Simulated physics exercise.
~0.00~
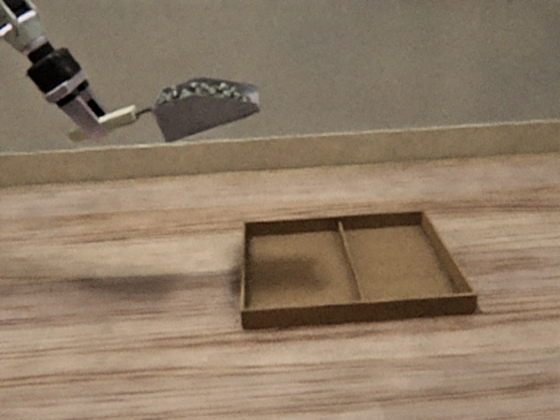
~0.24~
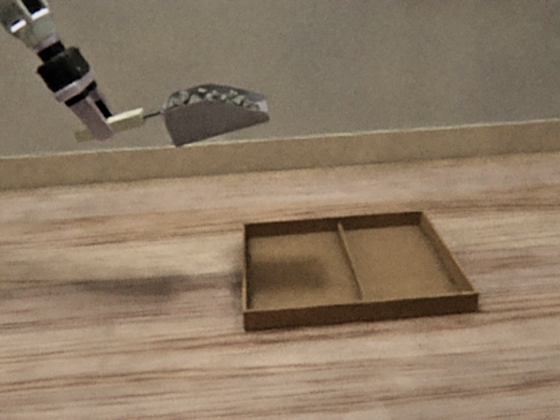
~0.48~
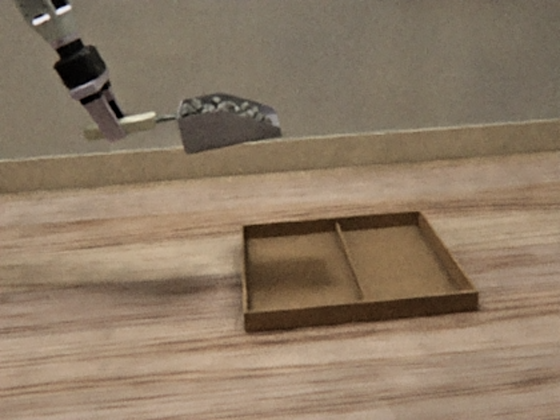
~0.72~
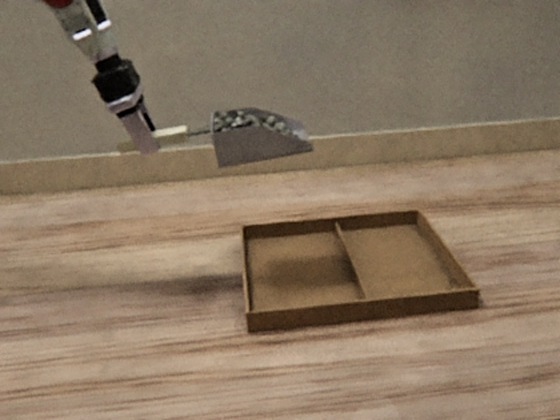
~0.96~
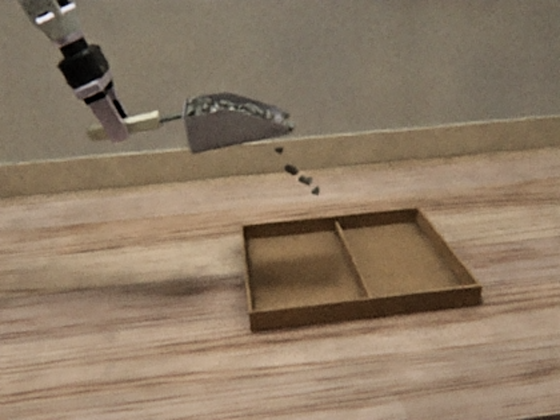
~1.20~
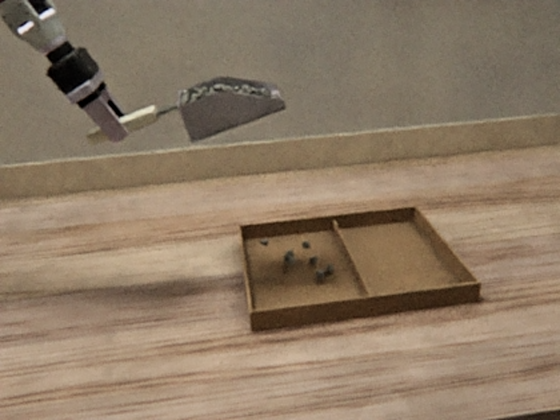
Above a wooden table, a robot arm lowering a scoop of pebbles, spilling a few into a divided tray, then tilting back.
